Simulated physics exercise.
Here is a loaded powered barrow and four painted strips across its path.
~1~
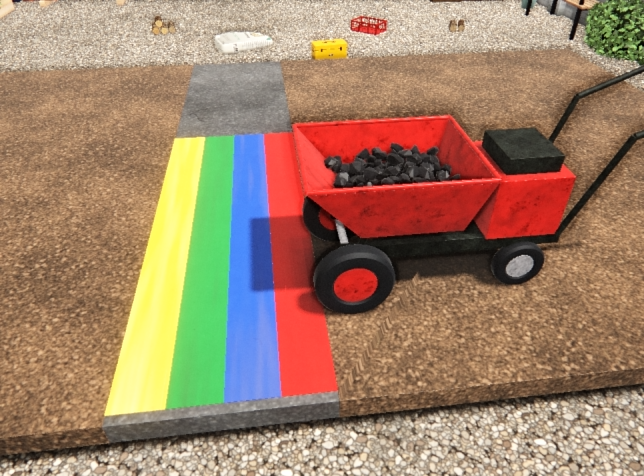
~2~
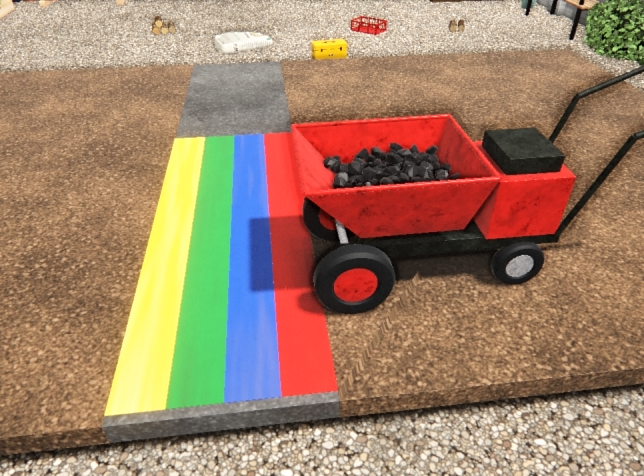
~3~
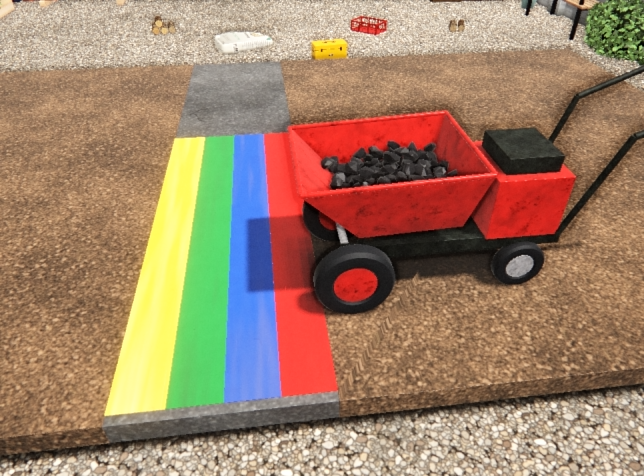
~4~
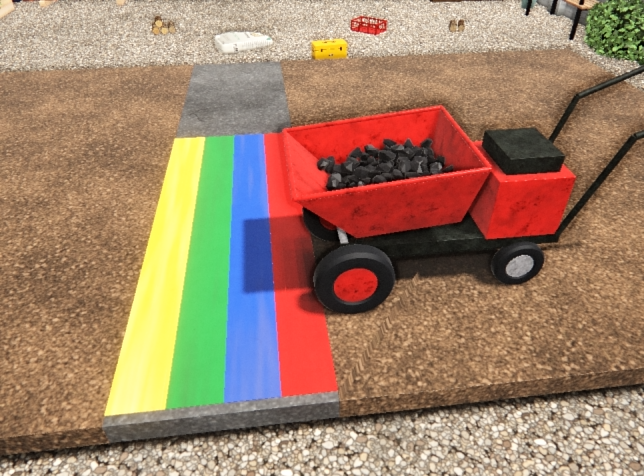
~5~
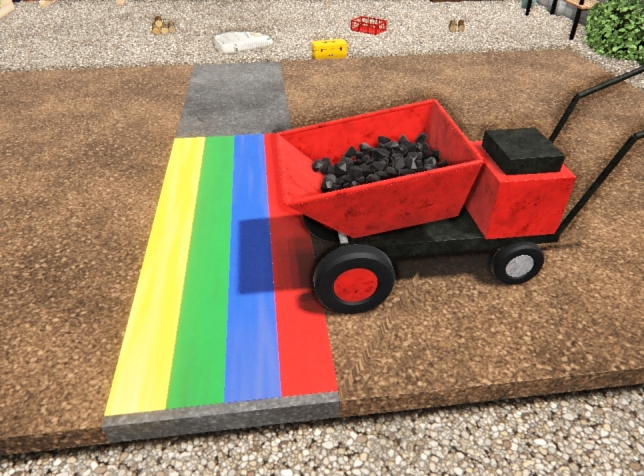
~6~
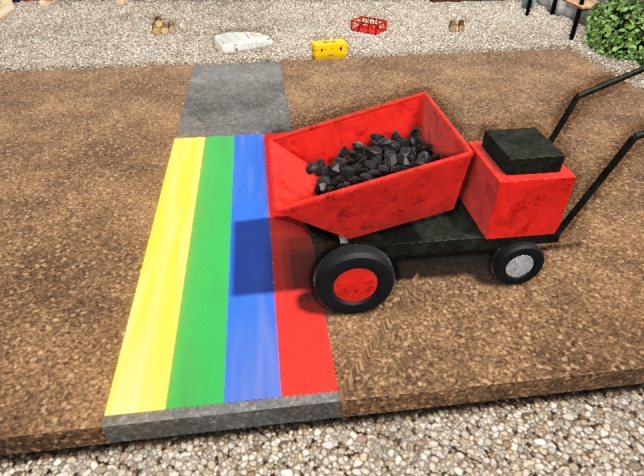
Red skip of a barrow loaded with dark lumps tilting gradually leftward beside red, blue, green and yellow strips, its wheels still.
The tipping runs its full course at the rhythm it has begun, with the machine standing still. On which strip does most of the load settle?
The green one gets the largest share.
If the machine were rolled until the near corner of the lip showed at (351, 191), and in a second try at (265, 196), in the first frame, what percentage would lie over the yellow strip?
The first gives 10 %, the second 50 %.
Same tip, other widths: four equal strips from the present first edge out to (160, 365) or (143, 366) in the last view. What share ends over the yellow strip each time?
The first gives 30 %, the second 30 %.
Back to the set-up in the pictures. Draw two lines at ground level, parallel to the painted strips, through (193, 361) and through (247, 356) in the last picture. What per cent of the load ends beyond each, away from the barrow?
Near 40 % and 90 %.
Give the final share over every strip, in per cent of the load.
Red strip: 0 %, blue strip: 15 %, green strip: 50 %, yellow strip: 20 %.
Just after the last frame, skip tipped steeply; every one in the skip.
A moment on, skip tipped steeply; almost all in the skip; just a few over the blue strip; just a few over the green strip.
Further on, skip tipped right over; roughly a quarter in the skip; about a tenth over the blue strip; roughly half over the green strip; roughly a quarter over the yellow strip; about a tenth off the paint.
When it is over, skip tipped right over; about a tenth in the skip; not one over the red strip; about a tenth over the blue strip; roughly half over the green strip; roughly a quarter over the yellow strip; about a tenth off the paint.
